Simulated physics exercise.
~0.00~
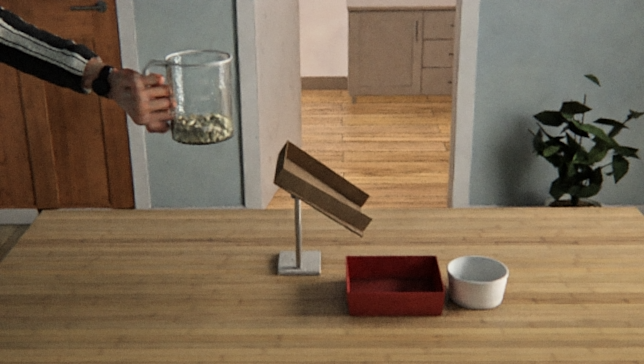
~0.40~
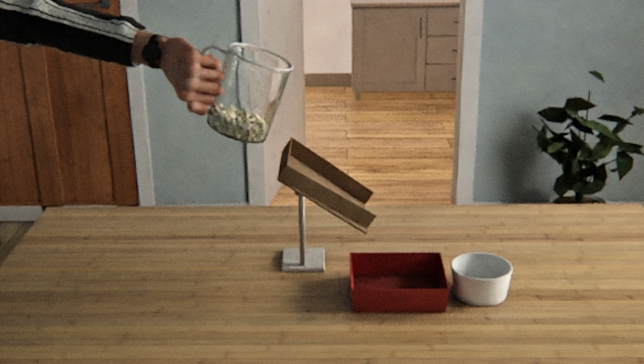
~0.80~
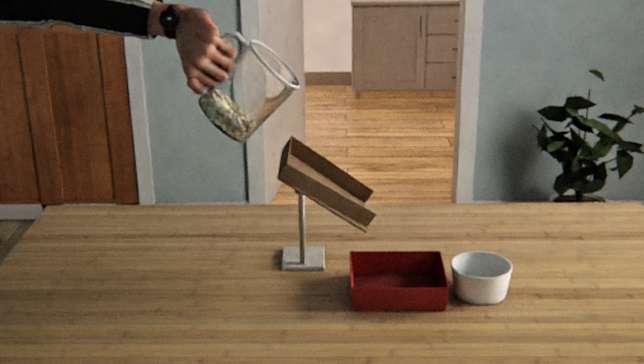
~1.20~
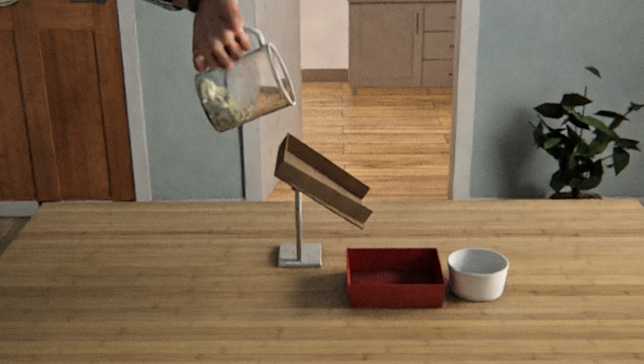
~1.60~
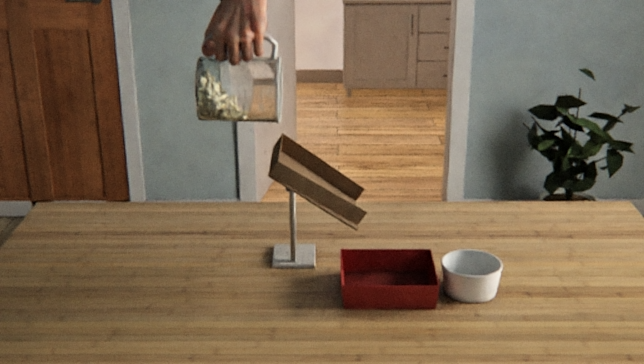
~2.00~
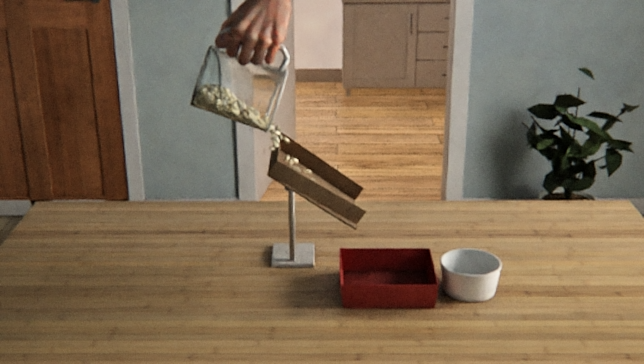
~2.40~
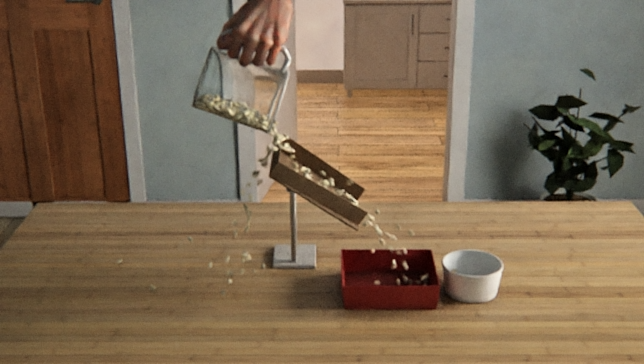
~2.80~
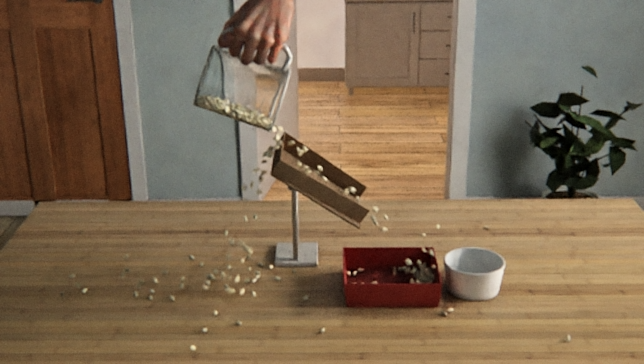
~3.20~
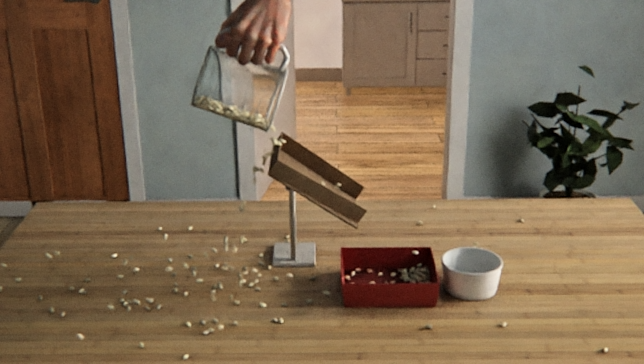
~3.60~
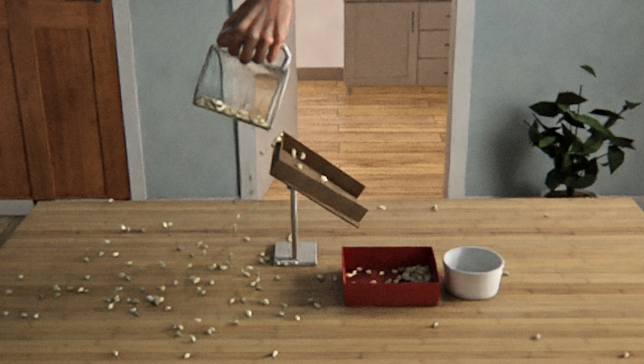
A hand carries a glass jug of small white beans in from the left, above a wooden table where a tilted chute stands on a post beside a red tin and a white dish. The hand moves the jug right and tips it steadily until it lies on its side over the chute's upper end. Beans spill from the rim, some sliding down the chute into the red tin while others drop past it and scatter widely across the table. The flow thins, leaving some beans in the tilted jug, some in the tin, many strewn about, and the white dish apparently empty.
